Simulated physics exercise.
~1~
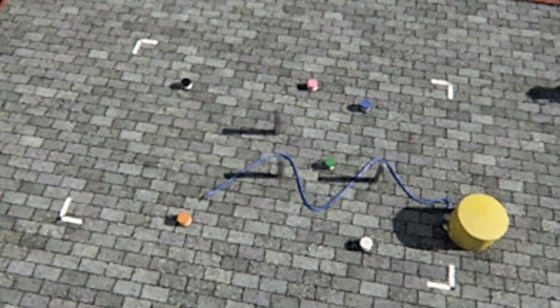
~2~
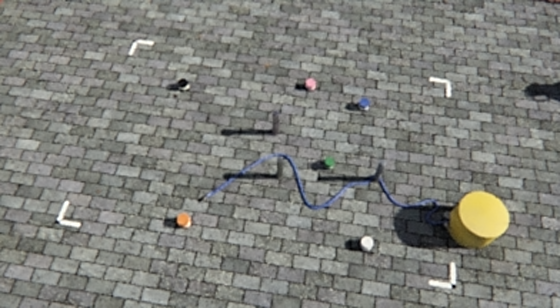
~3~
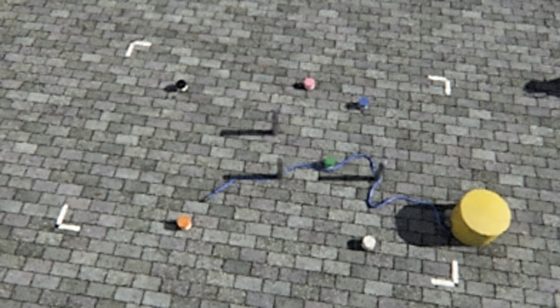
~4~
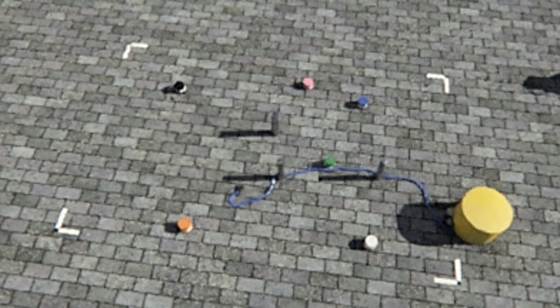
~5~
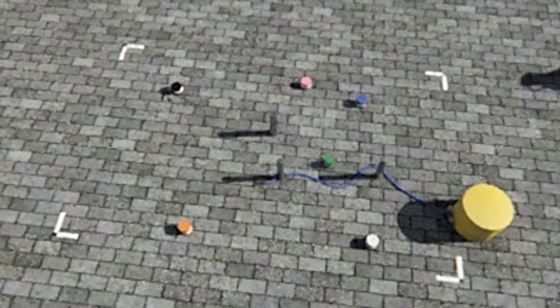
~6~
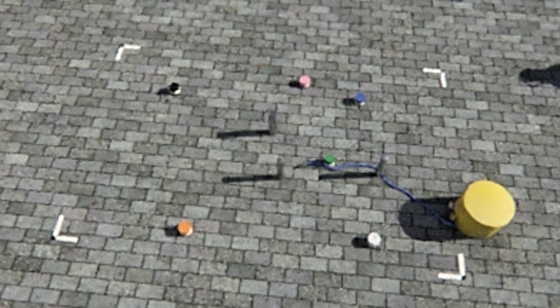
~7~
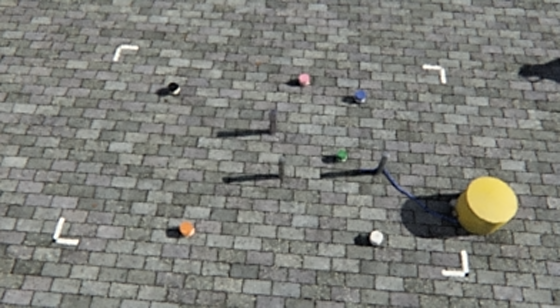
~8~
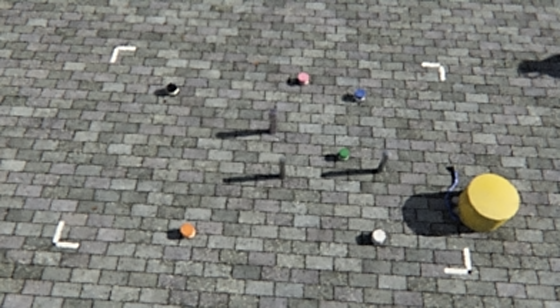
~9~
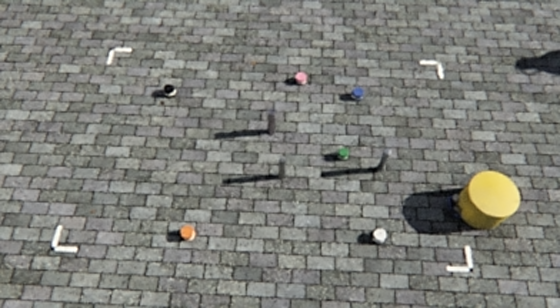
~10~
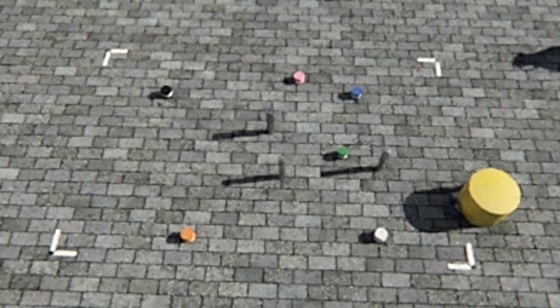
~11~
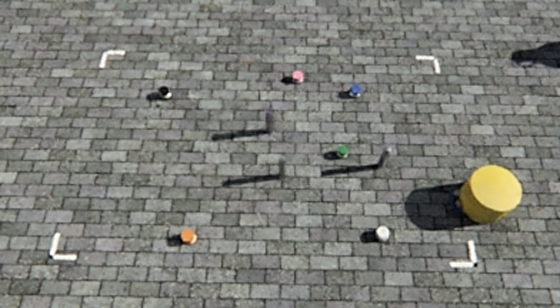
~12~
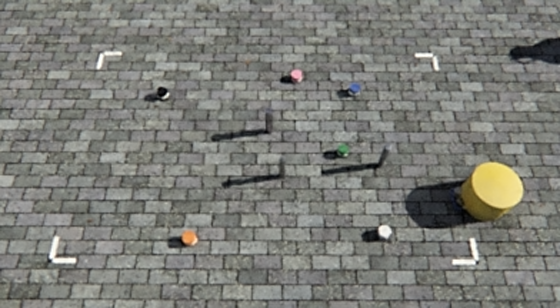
A yellow drum on grey paving drew in a wavy blue cord, which slid rightward past dark posts and nudged a small green object slightly right, until the cord disappeared at the drum and the scattered small objects lay still.
